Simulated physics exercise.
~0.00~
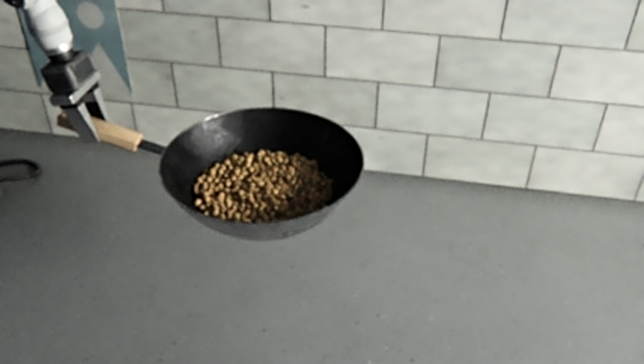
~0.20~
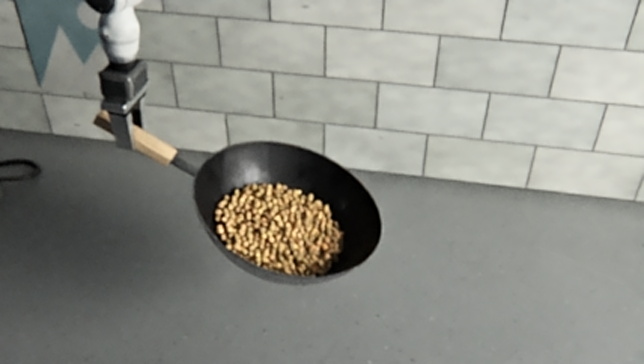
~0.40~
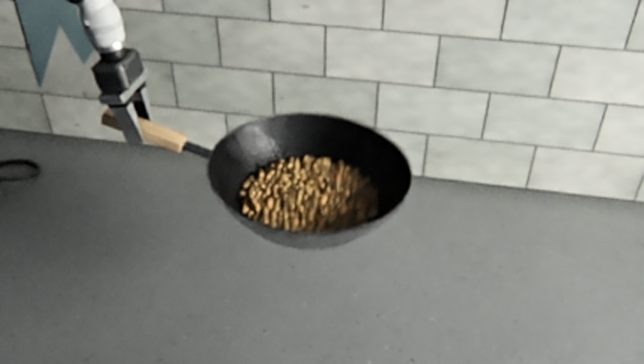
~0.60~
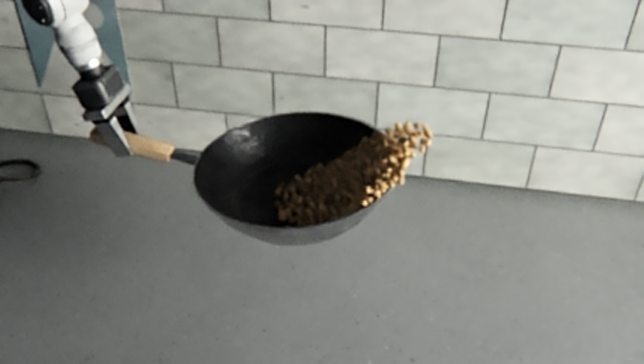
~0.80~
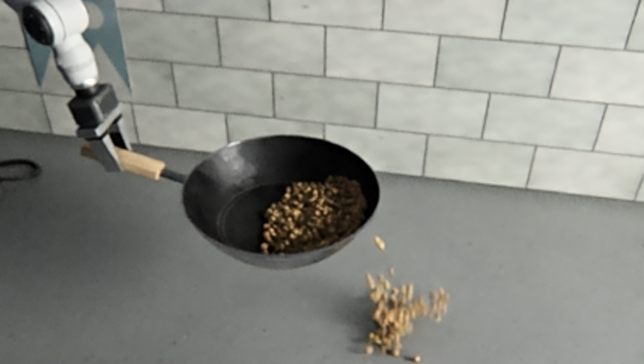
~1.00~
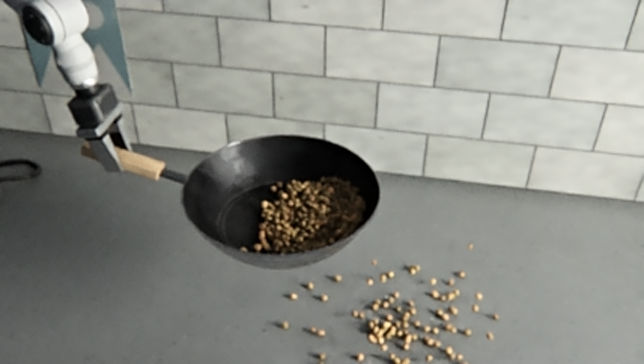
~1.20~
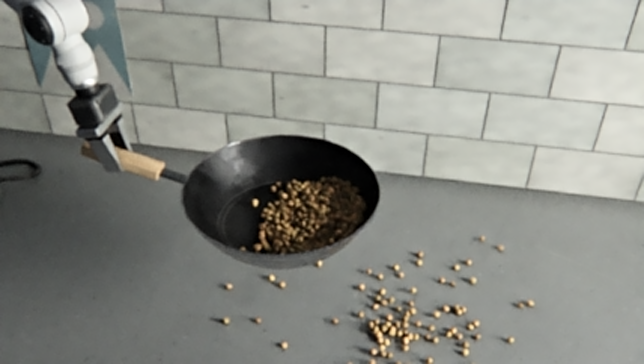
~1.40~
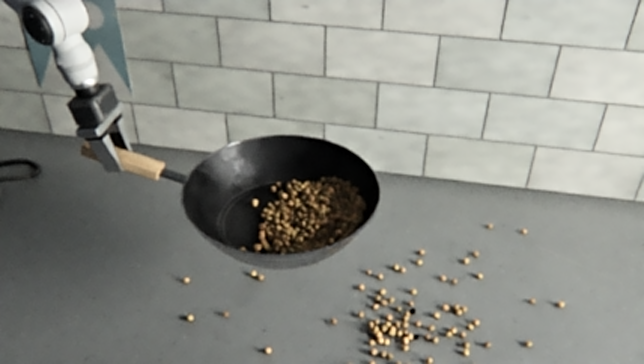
Robot arm tossing a dark wok of chickpeas, some flying over the right rim and scattering across the grey counter below.
